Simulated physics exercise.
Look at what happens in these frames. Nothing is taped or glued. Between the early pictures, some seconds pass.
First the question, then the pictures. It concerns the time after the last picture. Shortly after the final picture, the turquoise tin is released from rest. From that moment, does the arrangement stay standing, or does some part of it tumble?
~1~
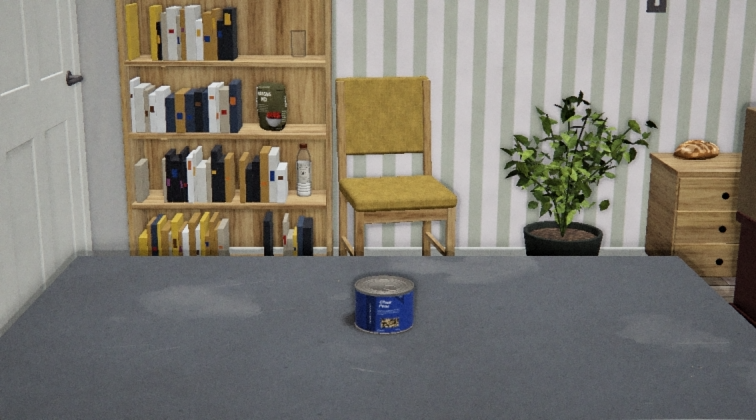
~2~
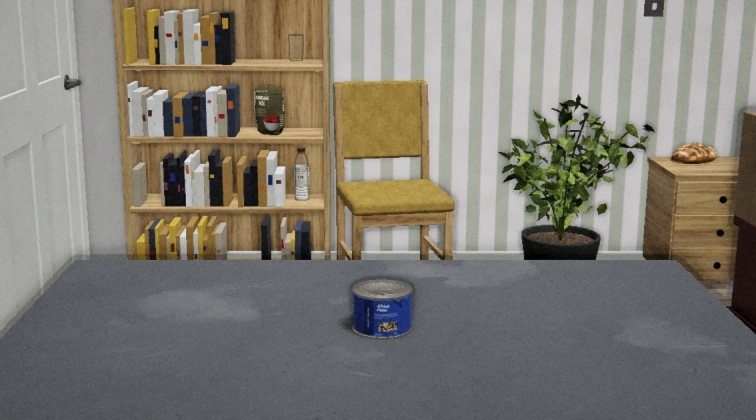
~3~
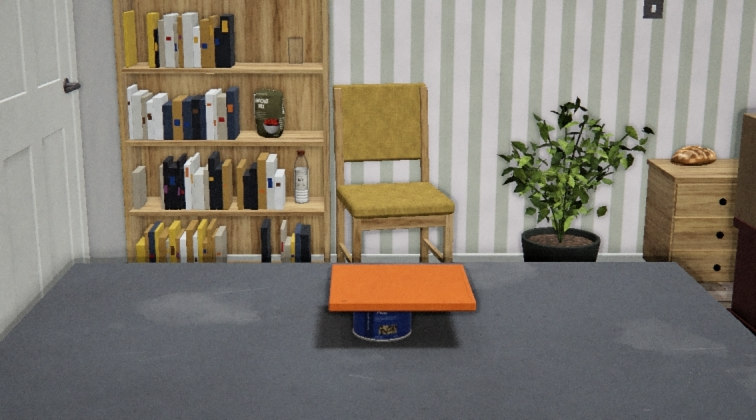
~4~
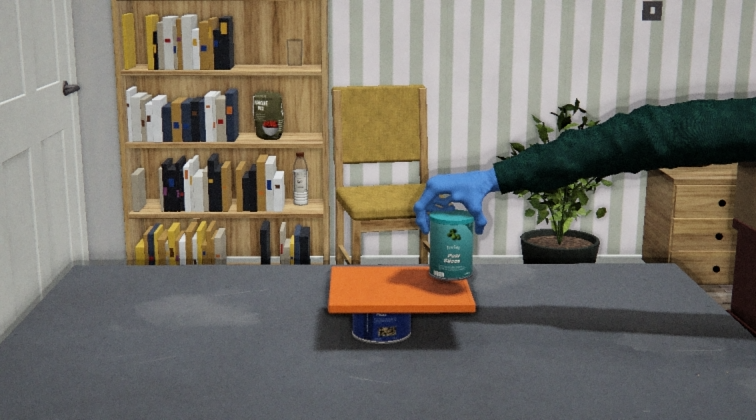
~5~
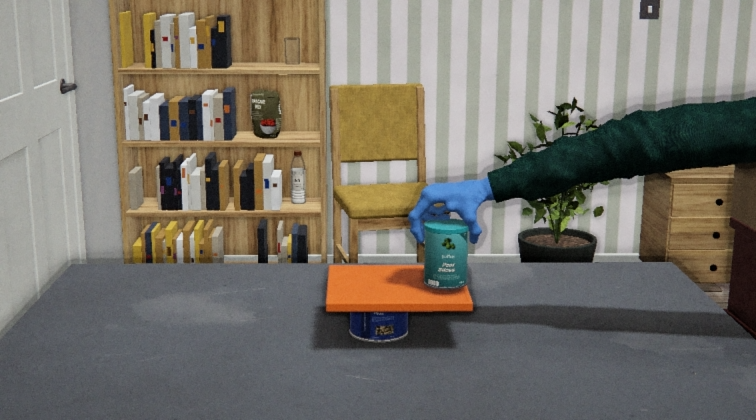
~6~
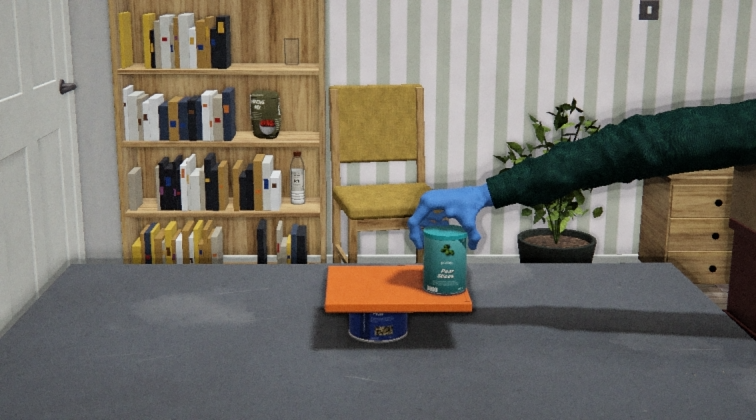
The stack is going to be upset.
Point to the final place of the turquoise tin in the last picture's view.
At about (494, 310).
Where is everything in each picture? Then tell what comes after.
In the first frame, the last thing is not in view yet; blue tub (384, 305).
In the second frame, the last thing is not in view yet; blue tub (382, 309).
In the third frame, the last thing is not in view yet; blue tub (382, 311).
In the fourth frame, still above its spot; turquoise tin (451, 244); blue tub (382, 313).
In the fifth frame, still above its spot; turquoise tin (446, 254); blue tub (379, 312).
In the sixth frame, set down, still held; turquoise tin (445, 260); blue tub (378, 312).
Then, 0.30 s on from there, turquoise tin now fallen; orange lid turned 40° from how it was put.
Then, 0.40 s on from there, orange lid turned 52° from how it was put.
Then, 0.50 s on from there, orange lid turned 40° from how it was put.
Then, 1.50 s on from there, orange lid turned 32° from how it was put.
In the end, fallen, turquoise tin; left askew, orange lid; blue tub unmoved. At the end, from the last picture's camera, turquoise tin near (494, 310). The stack gives way.
